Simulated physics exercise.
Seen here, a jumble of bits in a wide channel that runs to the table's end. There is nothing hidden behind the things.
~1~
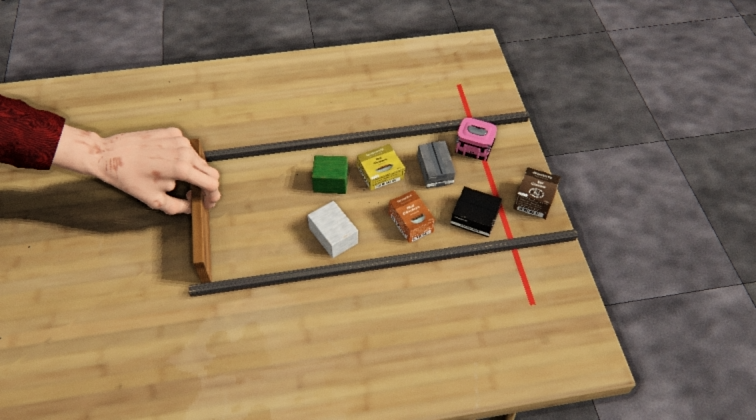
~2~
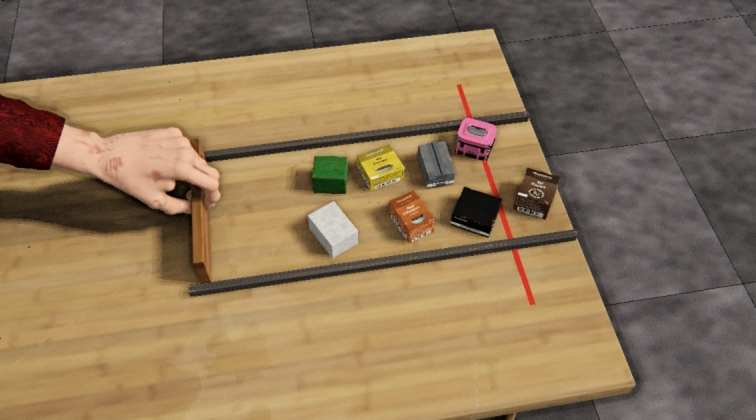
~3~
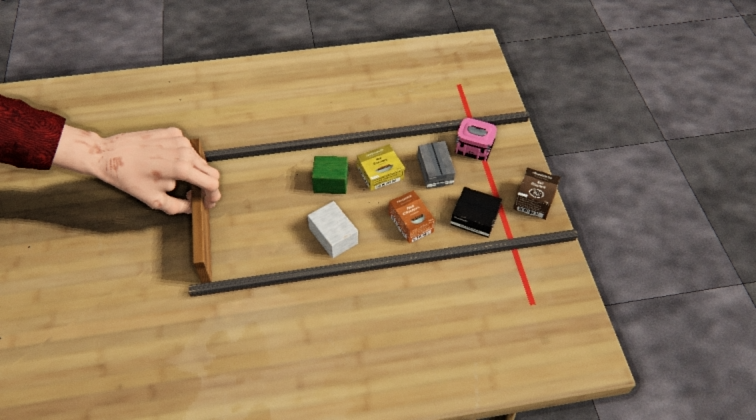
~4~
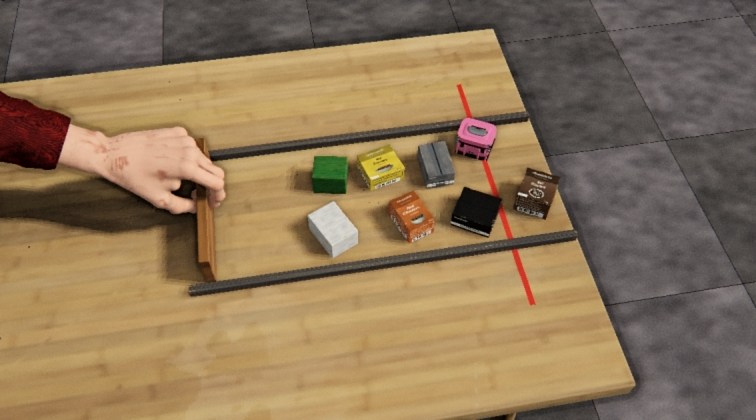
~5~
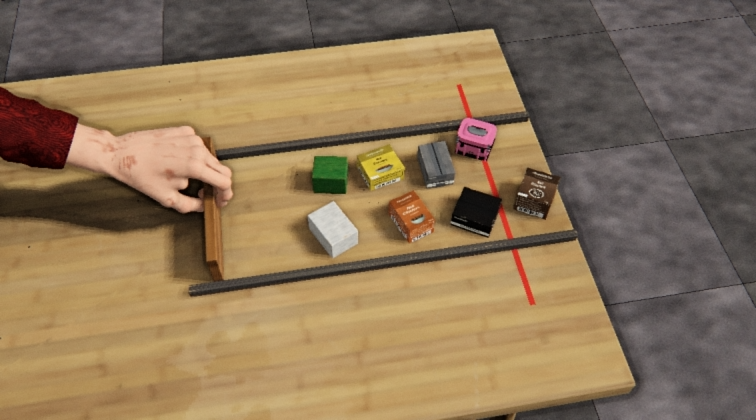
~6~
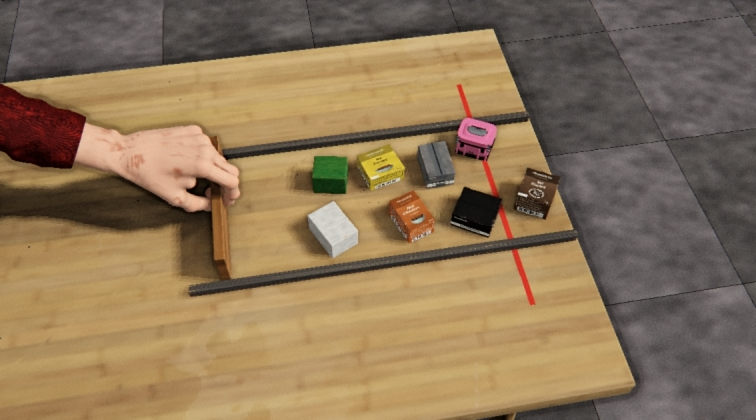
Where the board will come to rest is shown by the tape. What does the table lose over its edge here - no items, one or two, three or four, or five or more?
I expect that three or four will fail to stay on the table.
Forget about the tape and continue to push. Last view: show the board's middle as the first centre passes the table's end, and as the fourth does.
Earlier crossing: About (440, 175); later crossing: About (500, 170).
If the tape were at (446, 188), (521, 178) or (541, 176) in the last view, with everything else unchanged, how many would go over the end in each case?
Tallies in the order given: 1, 6, 8.
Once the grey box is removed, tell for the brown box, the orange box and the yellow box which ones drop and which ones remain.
Result: Brown box comes off, orange box stays, yellow box stays.
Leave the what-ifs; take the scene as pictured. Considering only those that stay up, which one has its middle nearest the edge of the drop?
The pink case.
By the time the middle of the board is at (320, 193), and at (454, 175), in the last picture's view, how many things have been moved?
2 and 8.
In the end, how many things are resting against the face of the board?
Contact count: 2.
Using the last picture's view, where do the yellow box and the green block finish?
In the last picture the yellow box sits at (539, 162) while the green block sits at (501, 150).
Soon after, none off yet; brown box at rest near (536, 193); pink case at rest near (476, 139); black box at rest near (476, 212).
In the end, the number that fall off is three or four; gone, grey box, black box and brown box.
